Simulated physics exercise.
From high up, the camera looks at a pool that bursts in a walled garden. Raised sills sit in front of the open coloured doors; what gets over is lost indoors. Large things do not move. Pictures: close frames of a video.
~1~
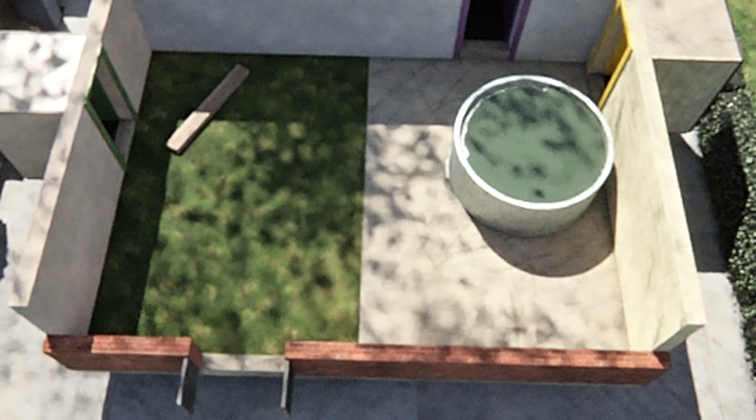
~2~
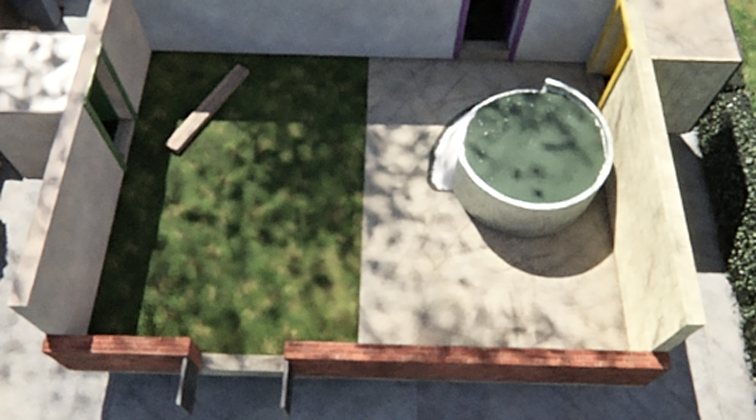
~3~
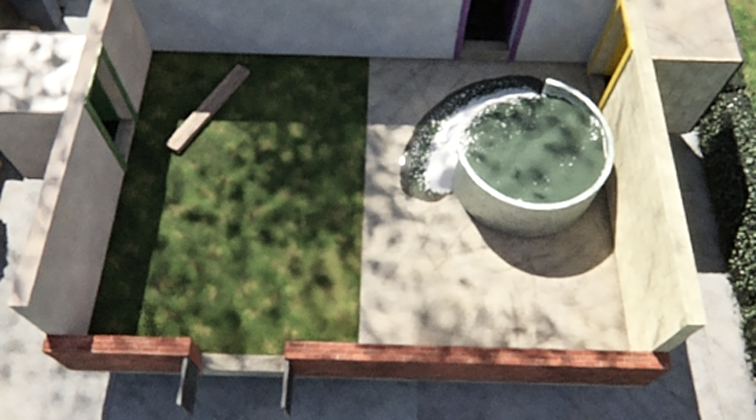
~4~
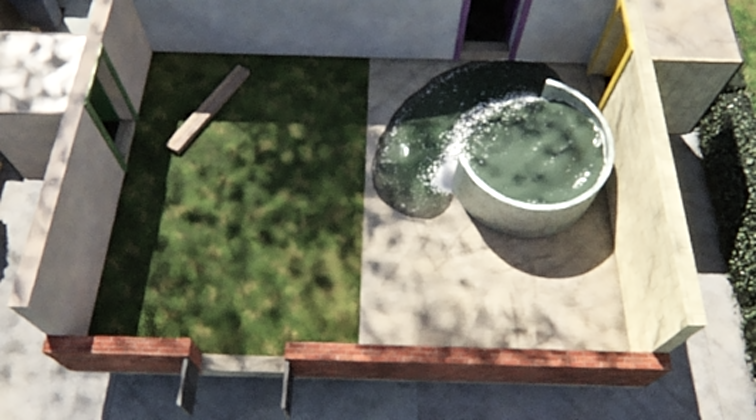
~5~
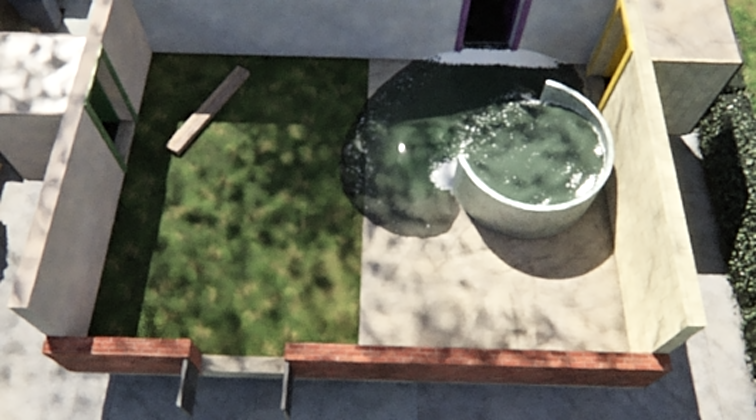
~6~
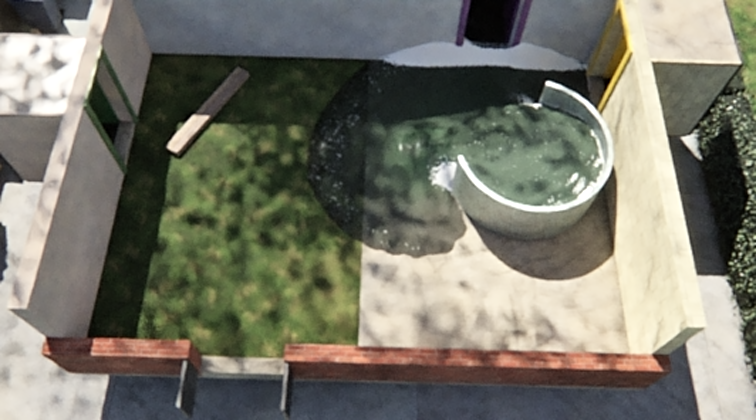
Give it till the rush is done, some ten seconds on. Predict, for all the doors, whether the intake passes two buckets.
My prediction: At the purple door it passes two buckets; at the yellow door it passes two buckets; at the green door it passes two buckets.
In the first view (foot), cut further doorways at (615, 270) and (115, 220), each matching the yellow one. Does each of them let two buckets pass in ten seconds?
One after the other: Lets less in, lets more in.
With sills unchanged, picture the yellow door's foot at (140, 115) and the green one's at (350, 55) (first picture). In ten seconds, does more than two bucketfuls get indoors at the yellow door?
The yellow door crosses the line.
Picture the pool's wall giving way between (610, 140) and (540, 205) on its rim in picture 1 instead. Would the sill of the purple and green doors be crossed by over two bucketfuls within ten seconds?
Purple: Below; green: Below.
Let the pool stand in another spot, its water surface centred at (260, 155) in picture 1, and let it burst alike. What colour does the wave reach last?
Last: The one in yellow.
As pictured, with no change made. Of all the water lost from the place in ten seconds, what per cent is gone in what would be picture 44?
About 55 per cent.
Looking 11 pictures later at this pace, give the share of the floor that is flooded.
I'd put it at roughly 50 per cent.
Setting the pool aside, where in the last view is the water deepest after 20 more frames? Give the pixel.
(152, 57).
A moment on, water covers 40 % of the floor; the purple door over two buckets in, the yellow door under two buckets in, the green door not reached.
Next, water covers 50 % of the floor; the purple door far over two buckets in, the yellow door over two buckets in, the green door not reached.
Then, water covers 65 % of the floor; the purple door far over two buckets in, the yellow door over two buckets in, the green door under two buckets in.
Later, water covers 80 % of the floor; the purple door far over two buckets in, the yellow door far over two buckets in, the green door over two buckets in.
In the end, water covers 95 % of the floor; the purple door far over two buckets in, the yellow door far over two buckets in, the green door over two buckets in.
